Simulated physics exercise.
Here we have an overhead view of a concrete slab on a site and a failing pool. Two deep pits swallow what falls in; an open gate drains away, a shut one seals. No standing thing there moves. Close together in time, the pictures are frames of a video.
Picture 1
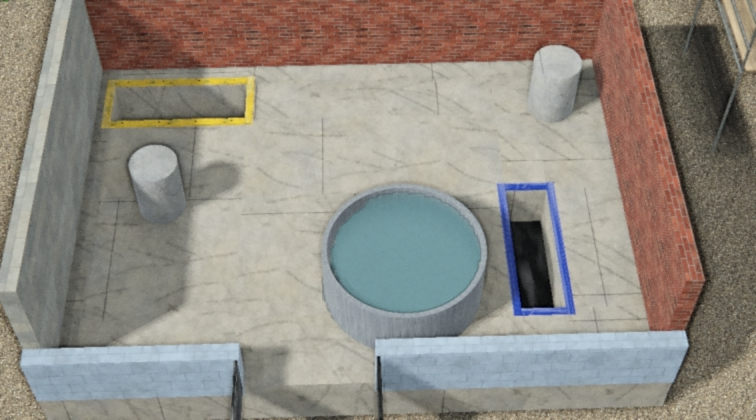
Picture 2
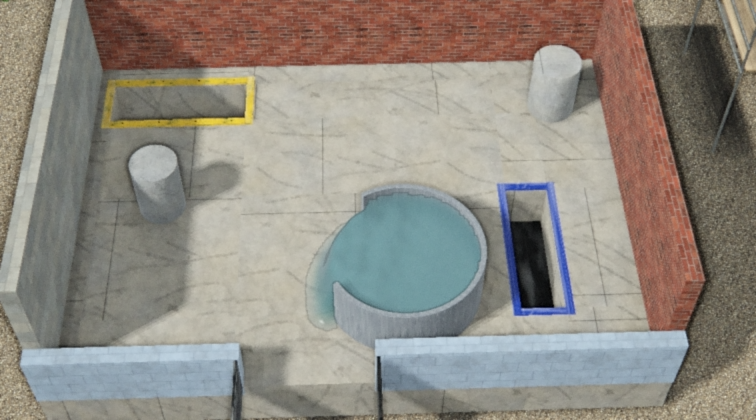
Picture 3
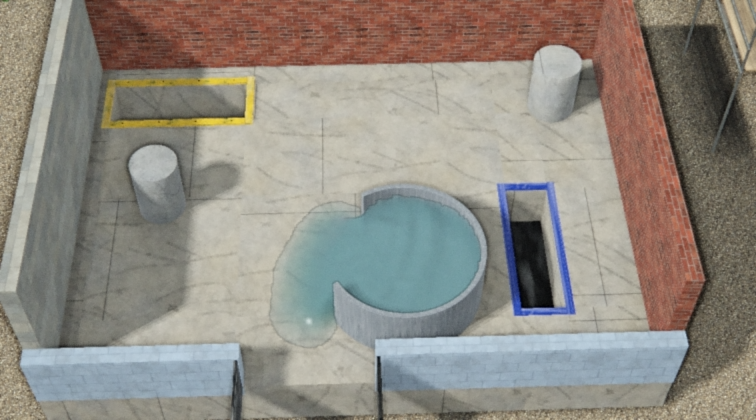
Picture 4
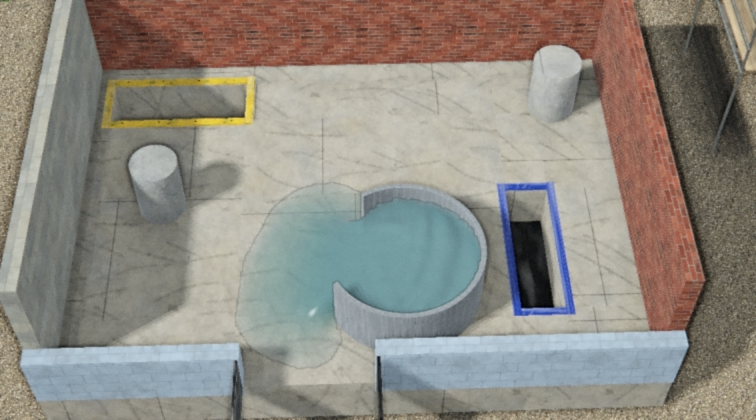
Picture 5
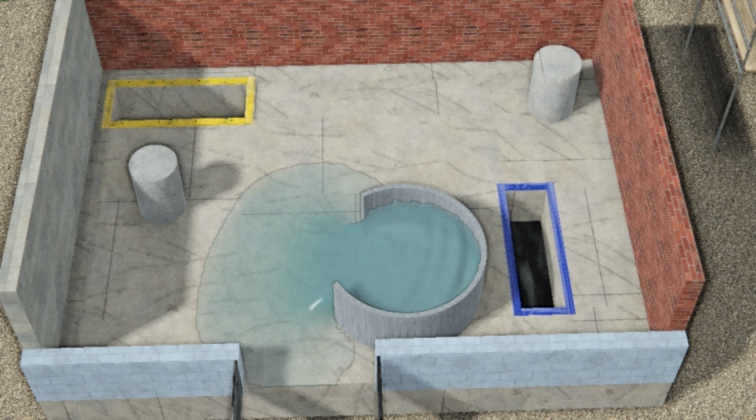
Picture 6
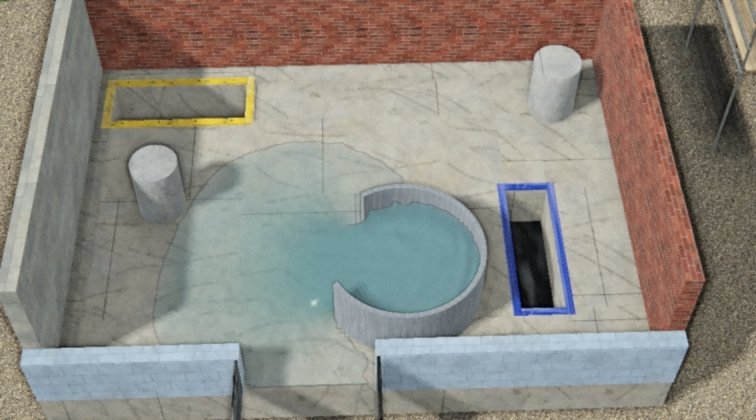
We see a round tank of still water on a walled concrete slab with yellow- and blue-edged pits; a gap opens in the tank's left side, and water pours out, spreading leftward across the slab in a widening sheet.
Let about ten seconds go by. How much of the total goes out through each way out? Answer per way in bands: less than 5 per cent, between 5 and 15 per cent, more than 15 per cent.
Going out through each: The gate, between 5 and 15 per cent; the yellow pit, more than 15 per cent; the blue pit, less than 5 per cent.
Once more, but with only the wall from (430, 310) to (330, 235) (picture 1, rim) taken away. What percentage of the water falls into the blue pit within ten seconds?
In percent, blue takes 4.
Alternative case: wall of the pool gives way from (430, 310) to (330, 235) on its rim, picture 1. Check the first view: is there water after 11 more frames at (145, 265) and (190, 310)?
The first would be drenched and the second drenched.
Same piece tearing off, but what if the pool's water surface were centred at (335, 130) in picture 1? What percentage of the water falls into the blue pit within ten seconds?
The blue pit gets 4 per cent.
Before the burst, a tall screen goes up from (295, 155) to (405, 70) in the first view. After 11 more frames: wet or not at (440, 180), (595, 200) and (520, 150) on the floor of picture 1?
Spared; spared; spared.
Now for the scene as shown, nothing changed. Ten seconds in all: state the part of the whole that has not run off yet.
Some 56 parts in a hundred have not run off.
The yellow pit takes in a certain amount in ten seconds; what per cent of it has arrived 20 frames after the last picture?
Some 45 in a hundred.
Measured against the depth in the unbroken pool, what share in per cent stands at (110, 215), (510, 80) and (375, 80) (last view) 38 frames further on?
Respectively 12, 0 and 2 per cent.
A moment on, water covers 45 % of the floor; the gate 1 %, the yellow pit 1 %, the blue pit 0 %.
Next, water covers 45 % of the floor; the gate 2 %, the yellow pit 6 %, the blue pit 0 %.
Then, water covers 45 % of the floor; the gate 2 %, the yellow pit 17 %, the blue pit 0 %.
Later, water covers 60 % of the floor; the gate 4 %, the yellow pit 30 %, the blue pit 0 %.
In the end, water covers 75 % of the floor; the gate 8 %, the yellow pit 35 %, the blue pit 0 %.
